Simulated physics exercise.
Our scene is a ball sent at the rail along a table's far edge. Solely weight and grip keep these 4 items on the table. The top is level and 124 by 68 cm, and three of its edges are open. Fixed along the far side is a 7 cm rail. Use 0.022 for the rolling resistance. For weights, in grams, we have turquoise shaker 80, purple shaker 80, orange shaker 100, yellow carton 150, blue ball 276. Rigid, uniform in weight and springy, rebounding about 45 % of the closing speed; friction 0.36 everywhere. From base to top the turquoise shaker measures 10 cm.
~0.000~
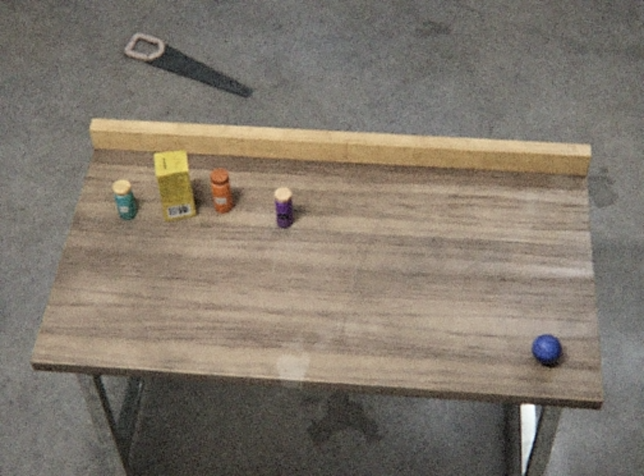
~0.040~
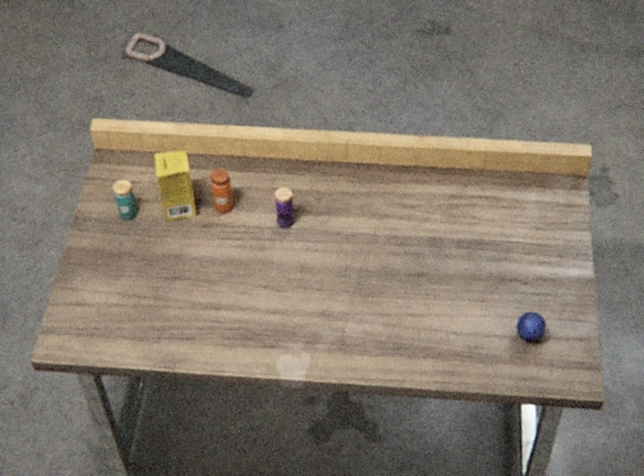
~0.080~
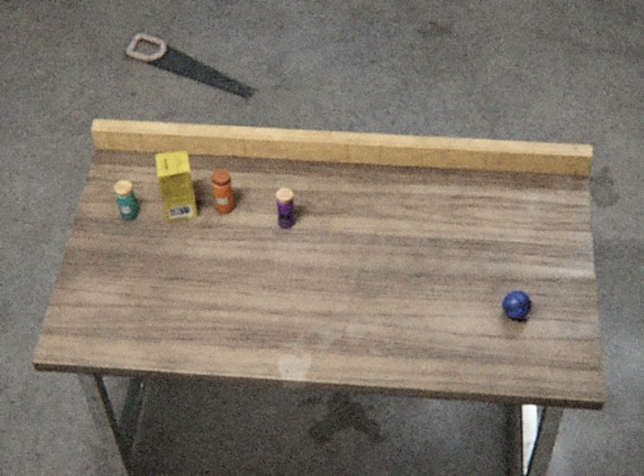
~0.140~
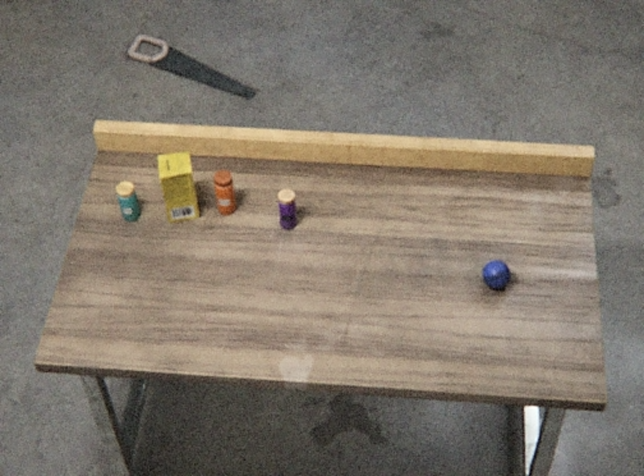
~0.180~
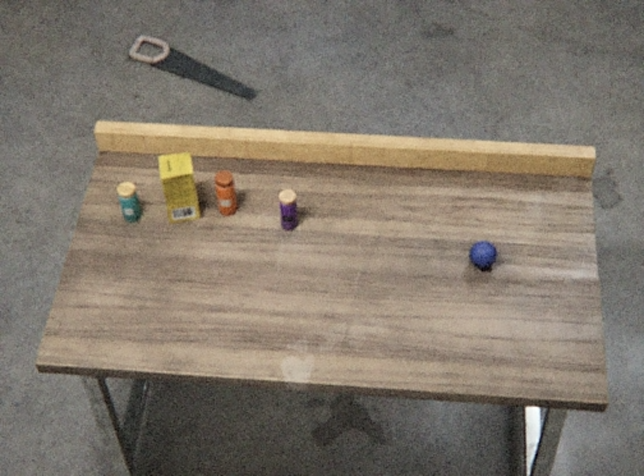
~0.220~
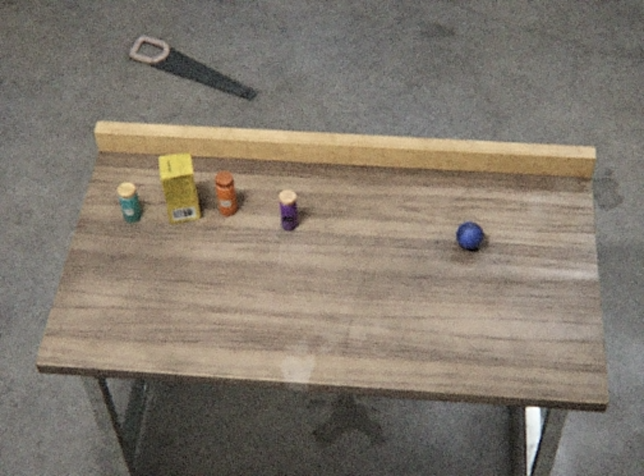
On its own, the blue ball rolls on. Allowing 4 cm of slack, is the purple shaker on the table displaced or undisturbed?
The purple shaker is displaced.
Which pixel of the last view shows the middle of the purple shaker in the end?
Close to (238, 229).
After 0.42 s, blue ball near (409, 178).
After 0.92 s, blue ball near (295, 225); purple shaker 16° off upright near (268, 209).
After 1.32 s, blue ball near (238, 256); purple shaker on its side near (238, 227).
After 2.22 s, blue ball near (136, 311); purple shaker on its side near (238, 229).
In the end (3.5 s), toppled on the table, purple shaker; the other 3 under 4 cm from the start. At the end, from the last picture's camera, purple shaker near (238, 229).
